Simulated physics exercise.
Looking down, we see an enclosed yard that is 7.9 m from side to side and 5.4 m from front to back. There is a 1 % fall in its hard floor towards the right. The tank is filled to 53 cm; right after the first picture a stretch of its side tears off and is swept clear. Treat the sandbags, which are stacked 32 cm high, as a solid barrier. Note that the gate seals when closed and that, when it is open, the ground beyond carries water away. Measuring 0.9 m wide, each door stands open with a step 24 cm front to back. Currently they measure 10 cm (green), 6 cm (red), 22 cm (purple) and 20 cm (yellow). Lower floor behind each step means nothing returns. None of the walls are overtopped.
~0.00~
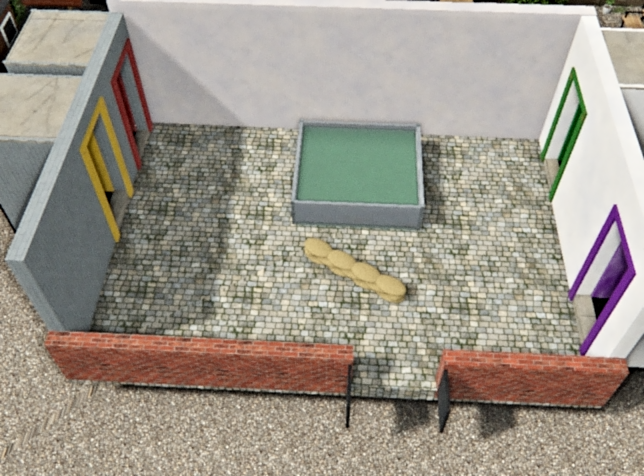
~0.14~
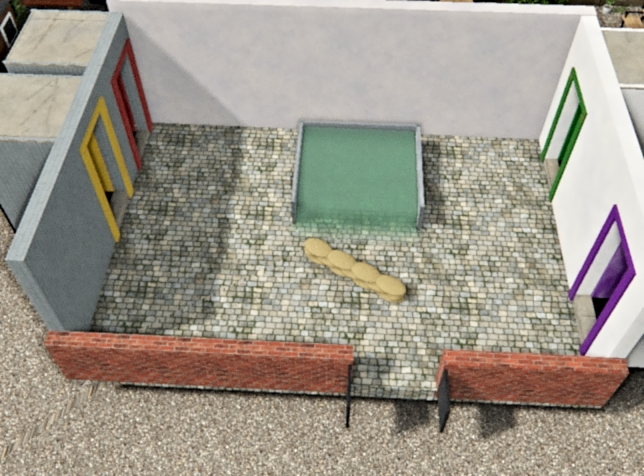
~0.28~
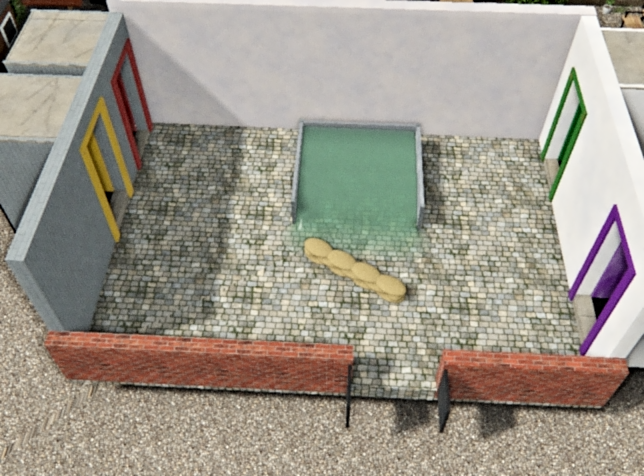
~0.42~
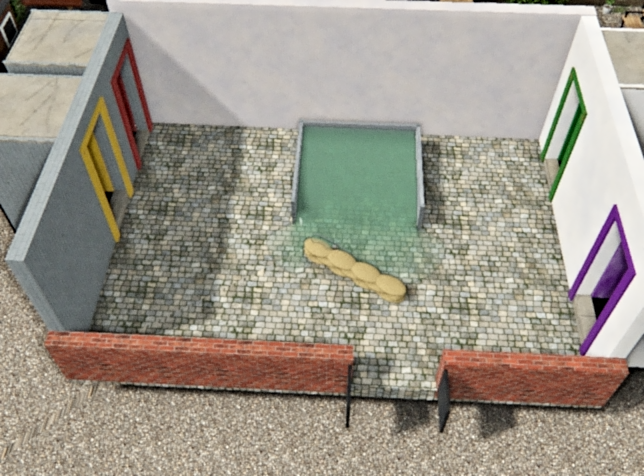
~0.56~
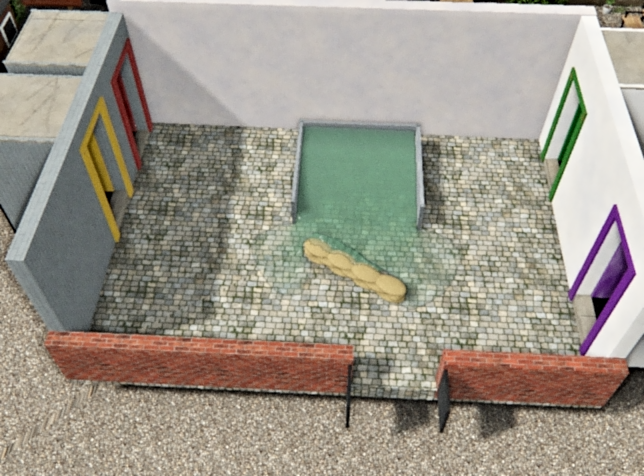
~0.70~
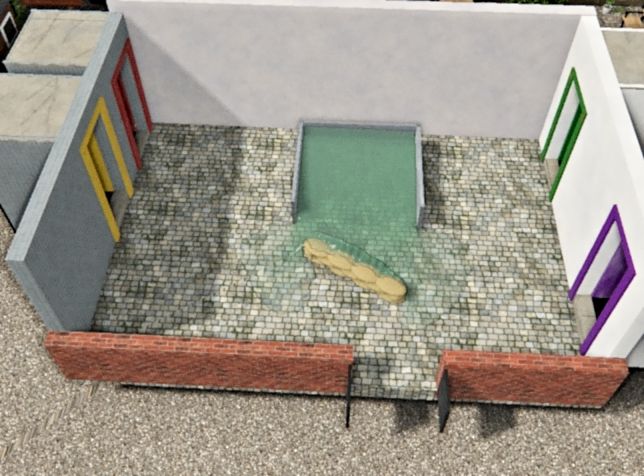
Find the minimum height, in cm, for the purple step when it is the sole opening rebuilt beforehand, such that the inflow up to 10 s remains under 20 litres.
The minimum height is about 21 cm.
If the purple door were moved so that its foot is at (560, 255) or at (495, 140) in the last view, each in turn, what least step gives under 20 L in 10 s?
Around 14.0 and 9.0 cm respectively.
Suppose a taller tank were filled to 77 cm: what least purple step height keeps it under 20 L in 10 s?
About 31 cm.
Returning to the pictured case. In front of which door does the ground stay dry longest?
The red one.
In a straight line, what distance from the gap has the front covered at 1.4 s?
About 3.6 m.
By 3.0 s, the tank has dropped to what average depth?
It averages close to 17 centimetres.
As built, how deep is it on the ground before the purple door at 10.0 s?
Some 10.0 cm.
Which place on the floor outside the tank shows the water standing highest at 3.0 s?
Look close to (574, 352).
After 1.4 s water covers 25 % of the floor, deepest (39 cm) near (360, 268); it has not reached the purple door.
After 3.0 s water covers 55 % of the floor, deepest (30 cm) near (574, 352); 29 cm at the purple door, 4 litres in over its 22 cm step.
After 10.0 s water covers 90 % of the floor, deepest (11 cm) near (580, 383); 10 cm at the purple door, 16 litres in over its 22 cm step.
At the purple door as built, the water arrived by 1.9 s and peaked near 29 cm at 3.0 s.
Run again over the same 10 s with other heights there, 35 litres in over 19 cm, 4 litres over 26 cm. The limit of 20 litres is kept from about 21 cm up.
